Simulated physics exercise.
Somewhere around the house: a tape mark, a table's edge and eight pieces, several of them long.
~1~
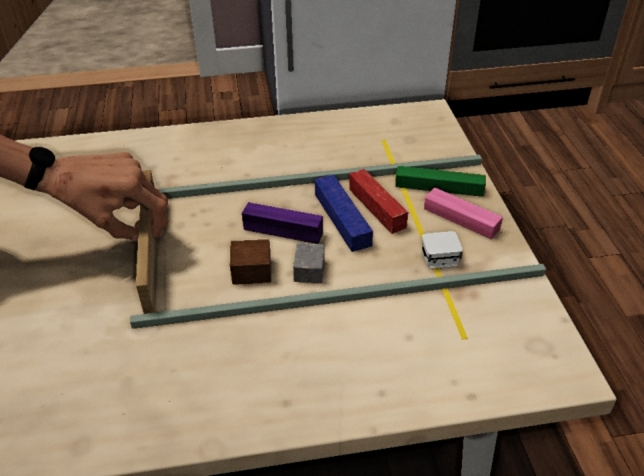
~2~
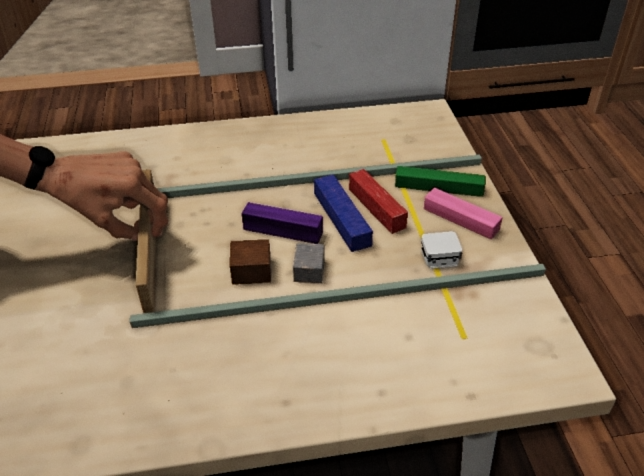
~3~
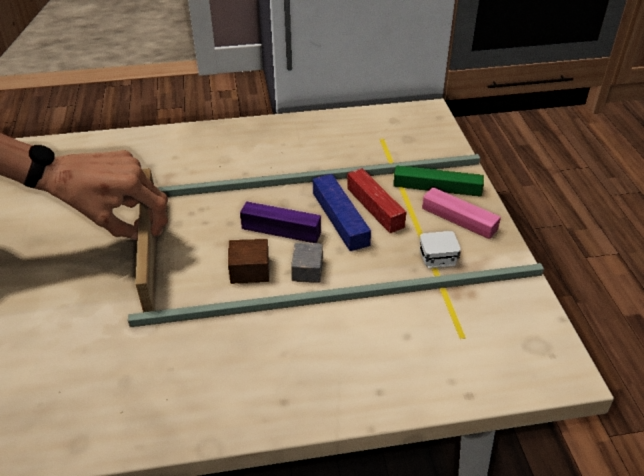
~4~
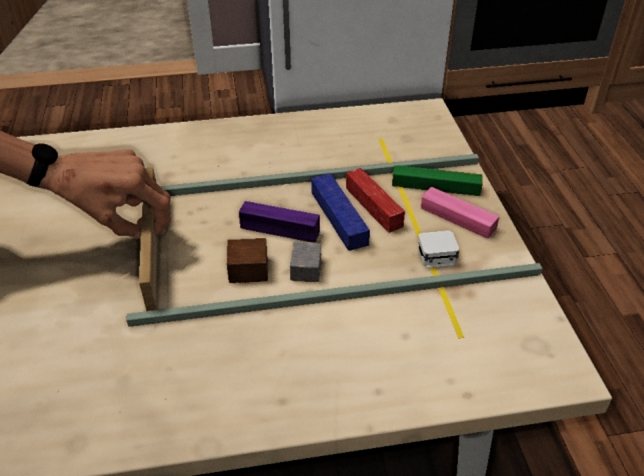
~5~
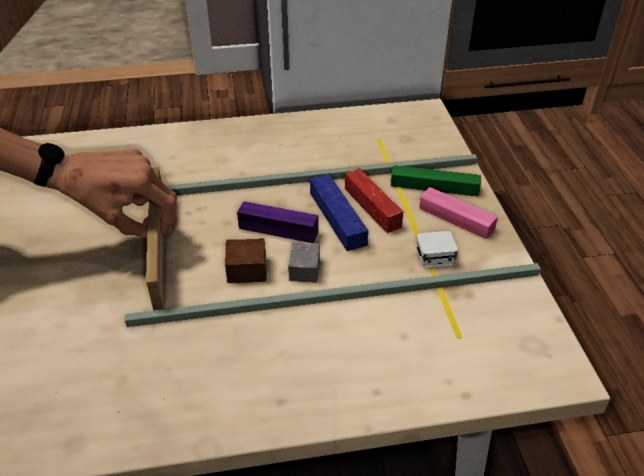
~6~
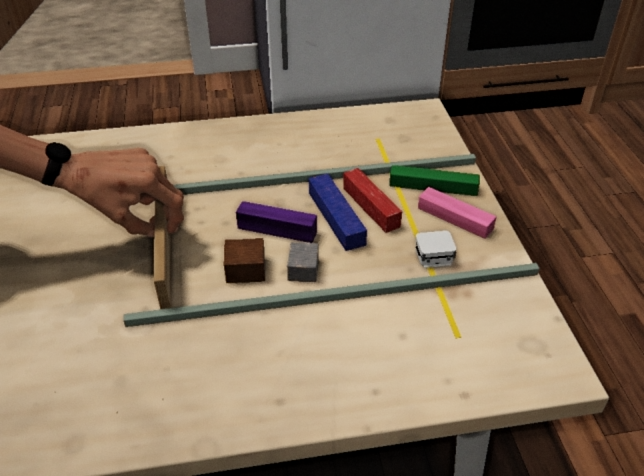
A hand moves a wooden board slightly to the right between two rails on a table, towards a brown block, a grey block and several coloured sticks, which stay still along with a white case near a yellow line.
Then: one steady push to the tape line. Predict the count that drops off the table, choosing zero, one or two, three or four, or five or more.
The table loses no piece at all.
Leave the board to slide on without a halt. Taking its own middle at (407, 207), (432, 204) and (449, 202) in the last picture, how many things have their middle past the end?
First 0, next 3, last 3.
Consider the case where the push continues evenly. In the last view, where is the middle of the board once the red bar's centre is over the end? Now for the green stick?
The red bar gives roughly (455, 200), the green stick roughly (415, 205).
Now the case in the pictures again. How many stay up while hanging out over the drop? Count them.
Overhanging ones - 2.
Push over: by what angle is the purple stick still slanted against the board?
Close to 35°.
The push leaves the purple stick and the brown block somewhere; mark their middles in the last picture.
Around (439, 209) and around (442, 239).
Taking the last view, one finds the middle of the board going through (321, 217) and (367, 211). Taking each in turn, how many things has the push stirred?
At the first point the count is 5, at the second it's 8.
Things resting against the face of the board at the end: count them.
The count in contact is 3.
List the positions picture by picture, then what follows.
In the first frame, pink stick (462, 213); green stick (440, 181); white case (441, 251); board (148, 238); tape (418, 223).
In the second frame, green stick (440, 181); board (148, 238).
In the third frame, white case (439, 251); grey block (307, 262).
In the fourth frame, pink stick (459, 212); purple stick (280, 222).
In the fifth frame, green stick (435, 181); red bar (373, 200).
In the sixth frame, pink stick (456, 212); green stick (434, 180); white case (435, 250); board (163, 234); tape (412, 222).
A little later, none off yet; pink stick at rest near (456, 212); green stick at rest near (434, 180); white case at rest near (435, 250).
Next, none off yet; pink stick shifted a little near (470, 206); green stick shifted a little near (452, 178); white case shifted about its own width near (472, 246).
When it is over, the number that fall off is zero.
